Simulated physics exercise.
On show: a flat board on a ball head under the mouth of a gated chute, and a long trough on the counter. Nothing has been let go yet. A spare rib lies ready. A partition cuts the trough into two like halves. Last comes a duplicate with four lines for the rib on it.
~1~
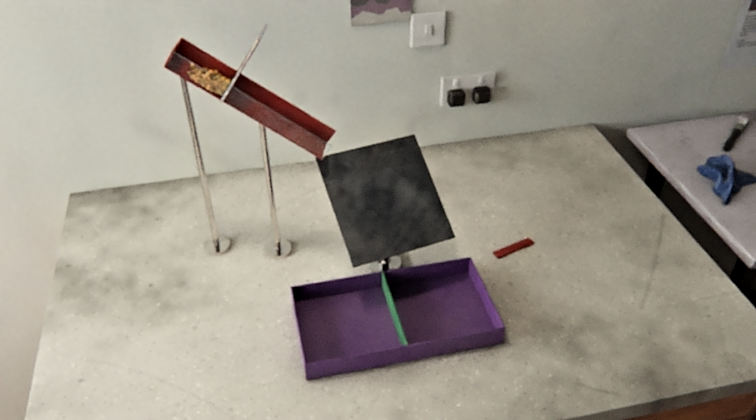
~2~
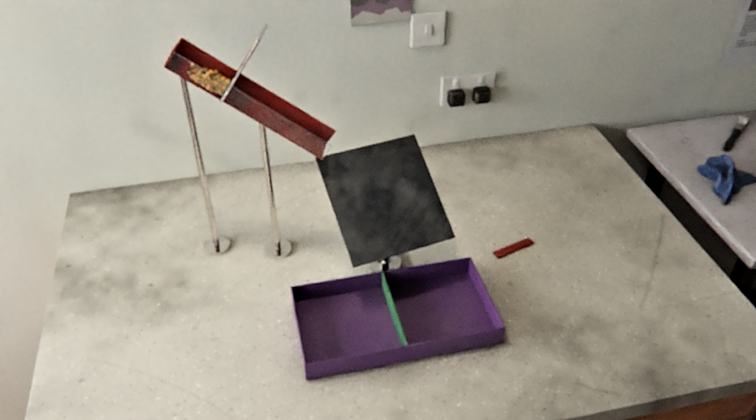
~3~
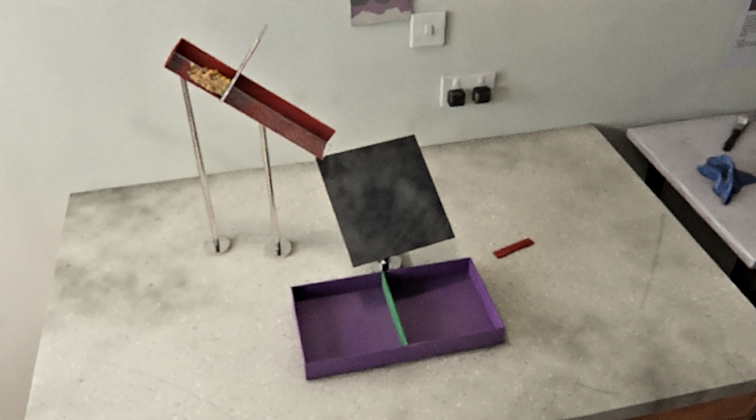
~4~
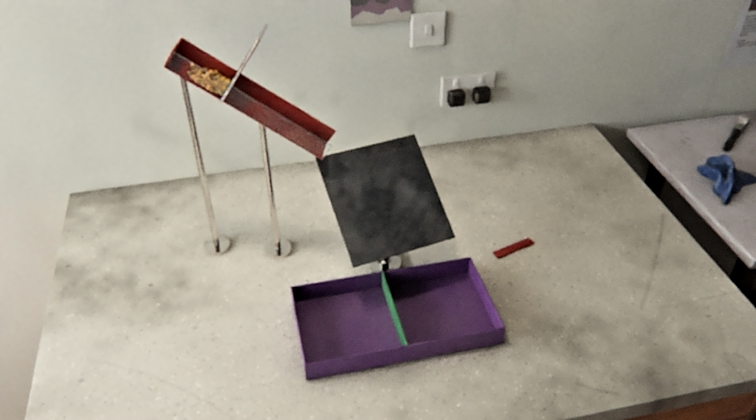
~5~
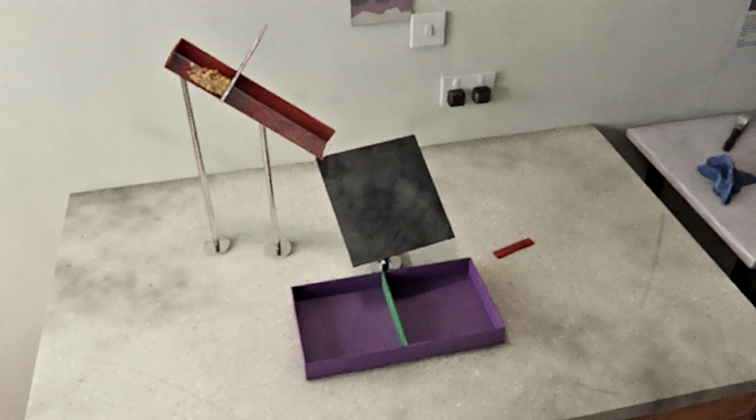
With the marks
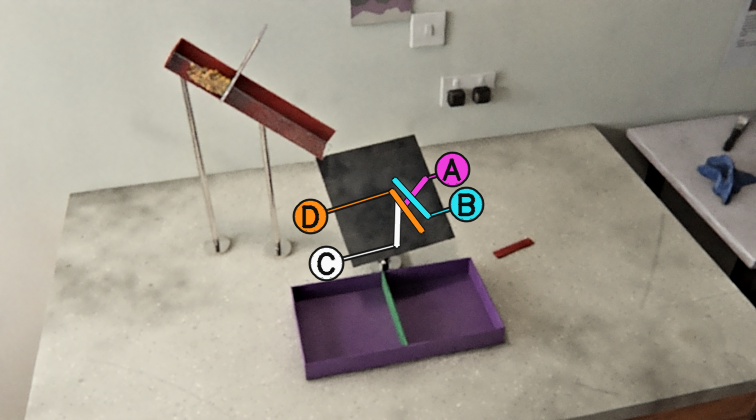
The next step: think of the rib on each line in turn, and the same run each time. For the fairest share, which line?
Line C does it best.
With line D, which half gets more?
The right half.
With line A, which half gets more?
The right half.
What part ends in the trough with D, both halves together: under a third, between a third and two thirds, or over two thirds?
Over two thirds.
On the marked copy, line A from (425, 178) to (397, 213); line B from (394, 180) to (428, 216); line C from (398, 198) to (396, 245); line D from (392, 191) to (421, 230).
Choosing A, of what is caught, a small share in the left half, all but a few in the right.
Choosing B, of what is caught, only a few in the left half, all but a few in the right.
Choosing C, of what is caught, close to half in the left half, close to half in the right.
Choosing D, of what is caught, only a few in the left half, all but a few in the right.
